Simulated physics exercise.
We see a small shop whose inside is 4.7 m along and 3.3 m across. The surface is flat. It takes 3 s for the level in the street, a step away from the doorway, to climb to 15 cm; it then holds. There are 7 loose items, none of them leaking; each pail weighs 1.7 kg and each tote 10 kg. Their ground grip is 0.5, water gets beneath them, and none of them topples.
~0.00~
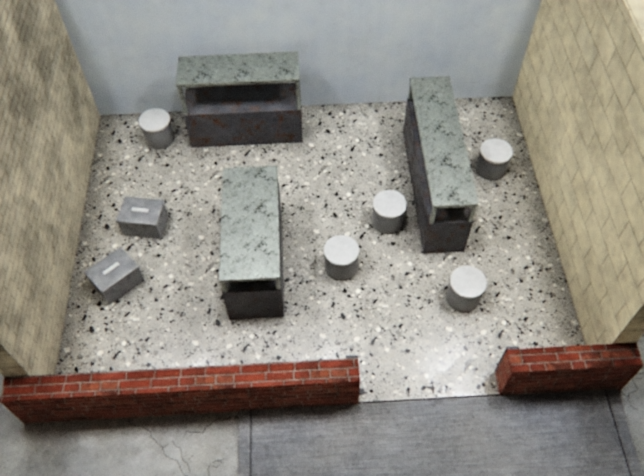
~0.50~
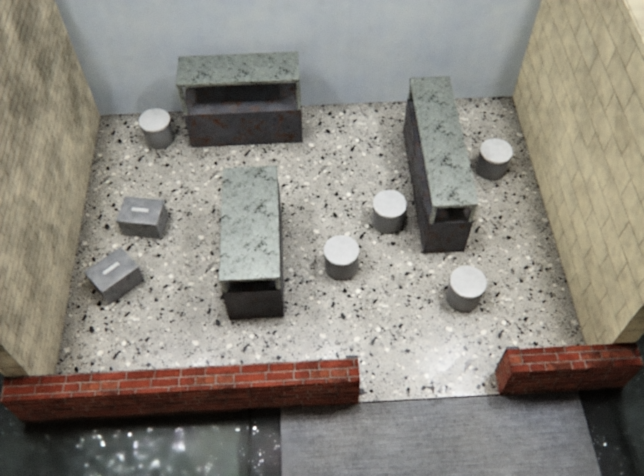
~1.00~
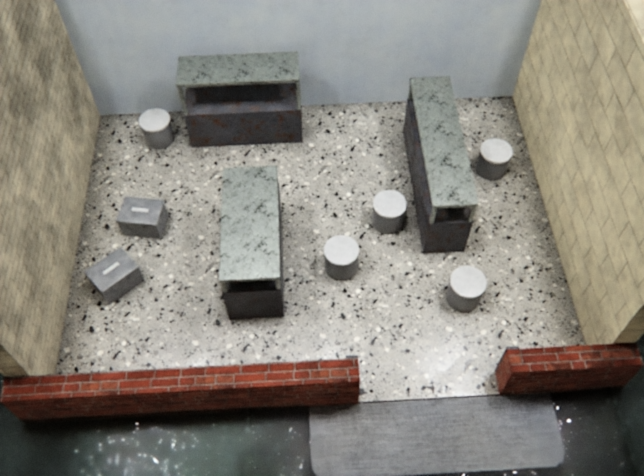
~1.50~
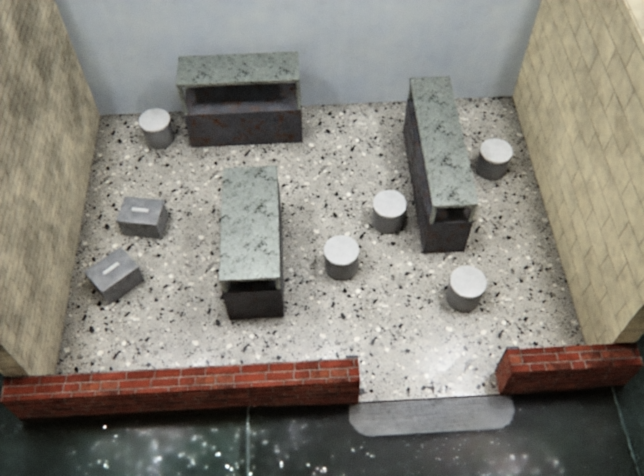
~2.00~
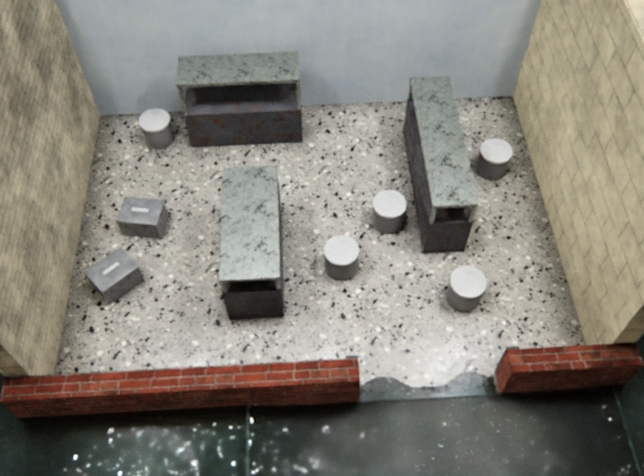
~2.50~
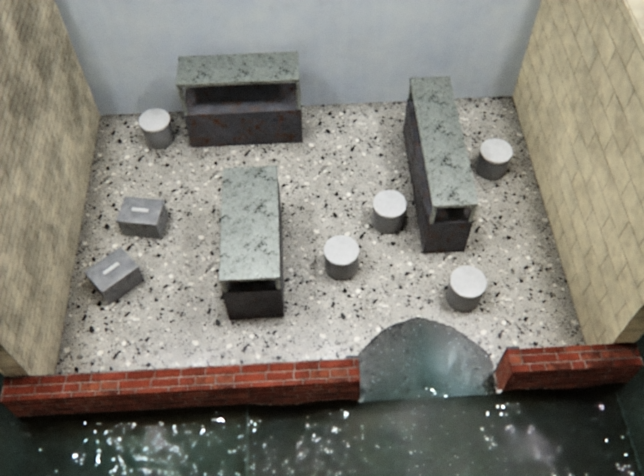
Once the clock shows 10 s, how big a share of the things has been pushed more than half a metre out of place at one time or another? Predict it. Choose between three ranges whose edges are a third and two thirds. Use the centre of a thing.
The range is the middle one, a third to two thirds.
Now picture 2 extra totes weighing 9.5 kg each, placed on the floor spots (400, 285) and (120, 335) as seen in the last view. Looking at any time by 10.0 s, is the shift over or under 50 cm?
In that order: Beyond the mark, within the mark.
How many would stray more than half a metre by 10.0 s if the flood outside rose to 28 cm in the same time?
Result: 6.
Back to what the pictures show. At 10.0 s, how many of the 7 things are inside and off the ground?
I'd say 4 of them.
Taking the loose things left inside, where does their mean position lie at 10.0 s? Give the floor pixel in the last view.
Centred roughly on (283, 191).
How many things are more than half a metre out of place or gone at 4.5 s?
Count: 3.
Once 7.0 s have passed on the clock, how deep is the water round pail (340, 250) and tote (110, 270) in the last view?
First roughly 2 cm, second roughly 0 cm.
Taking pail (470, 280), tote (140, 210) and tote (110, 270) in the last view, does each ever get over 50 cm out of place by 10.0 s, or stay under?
In that order: Above the mark, below the mark, below the mark.
After 3.5 s 0 of 7 are over 50 cm from their spots; 0 afloat.
After 4.5 s 3 of 7 are over 50 cm from their spots; 1 afloat.
After 7.0 s 4 of 7 are over 50 cm from their spots; 3 afloat.
After 10.0 s 3 of 7 are over 50 cm from their spots, and 4 have been at some point; 4 afloat.
